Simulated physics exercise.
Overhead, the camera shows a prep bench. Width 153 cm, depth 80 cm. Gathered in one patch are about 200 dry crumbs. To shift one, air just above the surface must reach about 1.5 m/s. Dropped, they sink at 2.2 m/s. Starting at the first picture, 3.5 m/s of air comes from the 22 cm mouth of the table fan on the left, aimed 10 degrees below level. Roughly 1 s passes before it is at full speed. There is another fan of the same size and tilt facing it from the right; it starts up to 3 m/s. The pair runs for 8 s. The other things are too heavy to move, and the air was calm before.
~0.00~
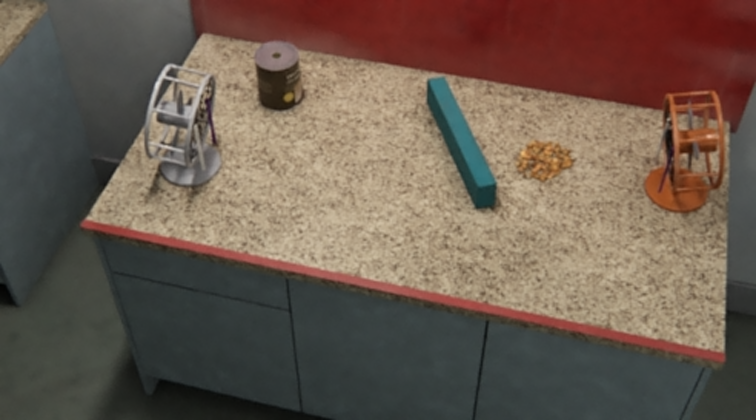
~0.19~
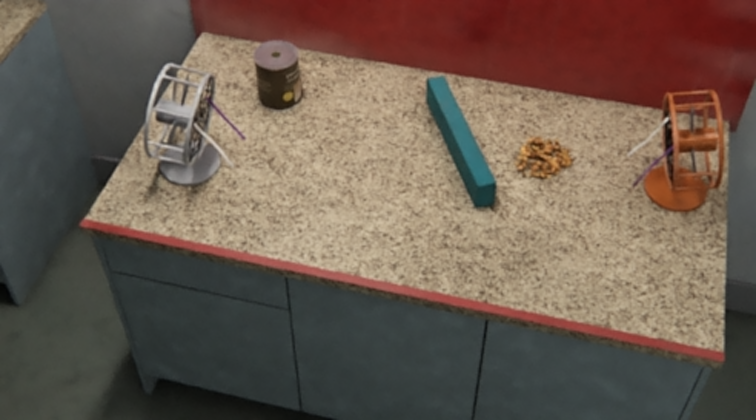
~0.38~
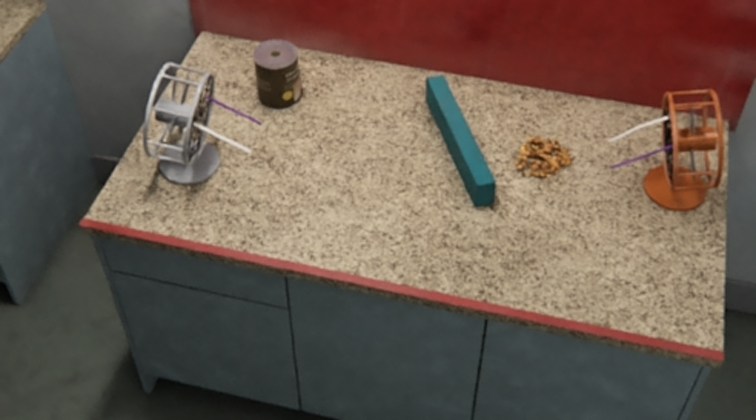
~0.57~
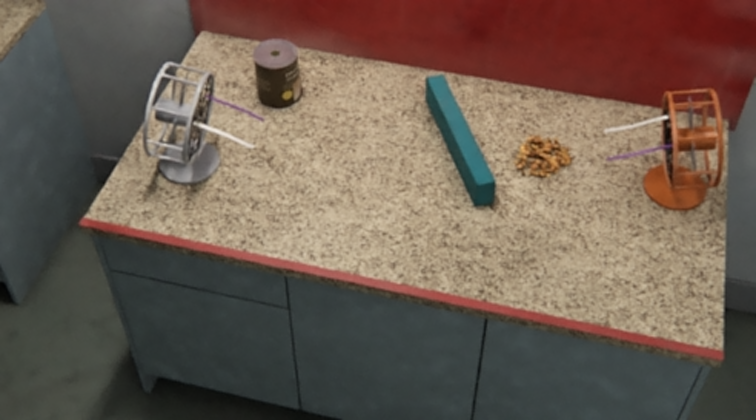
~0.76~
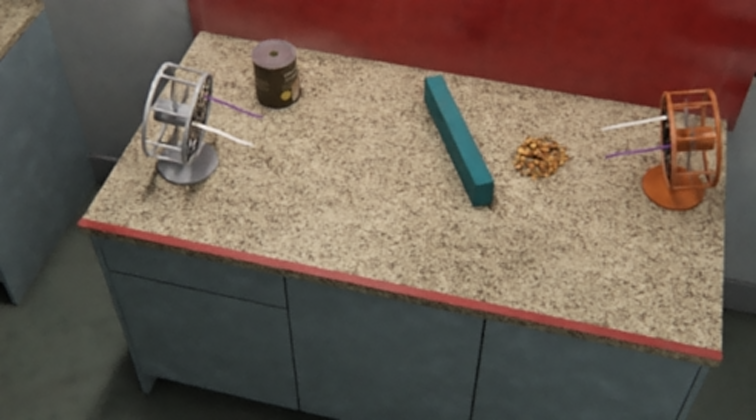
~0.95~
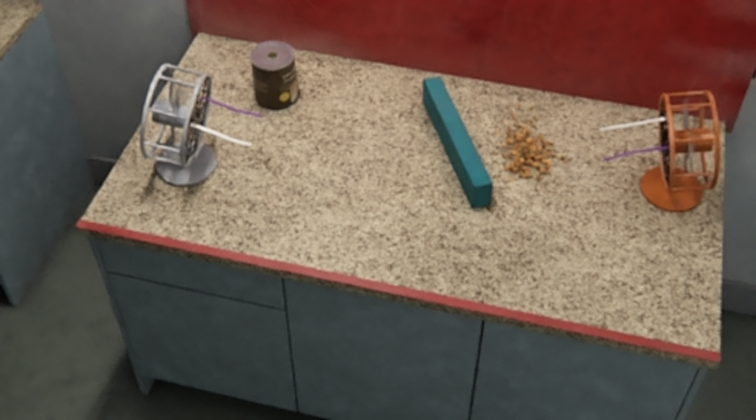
On a speckled prep bench with a red edge, a grey fan at left and an orange fan at right face each other, with a tin, a teal plank and a patch of crumbs between them. White and purple streamers lift and stream inward from both fans, then the crumbs shift slightly left, toward the plank.
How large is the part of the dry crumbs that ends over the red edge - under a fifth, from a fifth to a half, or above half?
It will be short of a fifth.
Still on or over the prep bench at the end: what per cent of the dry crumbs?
About 50 per cent.
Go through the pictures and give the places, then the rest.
The middle of the dry crumbs is near (543, 159), none has stirred yet, the mouth of the table fan is at (181, 116) and that of the second one at (692, 141), in the first frame.
The middle of the dry crumbs is near (543, 157), none has stirred yet and the red edge is centred on (382, 290), in the second frame.
The middle of the dry crumbs is near (542, 156), none has stirred yet, the top of a plank is at (459, 127) and the top of a tin is at (275, 53), in the third frame.
The middle of the dry crumbs is near (542, 155) and none has stirred yet, in the fourth frame.
The middle of the dry crumbs is near (541, 157) and about 1 % have left their places, in the fifth frame.
The middle of the dry crumbs is near (525, 153), the farthest in sight from the table fan is at (565, 162) and about 65 % have left their places, in the sixth frame.
After 1.6 s, 0 % are over the red edge; the middle of those left on the top is near (488, 81); 6 % are gone or lie where they will stay.
After 2.6 s, 0 % are over the red edge; the middle of those left on the top is near (488, 81); 23 % are gone or lie where they will stay.
After 4.4 s, 0 % are over the red edge; the middle of those left on the top is near (495, 80); 48 % are gone or lie where they will stay.
After 8.0 s, at the end, 0 % are over the red edge; the middle of those left on the top is near (503, 85).
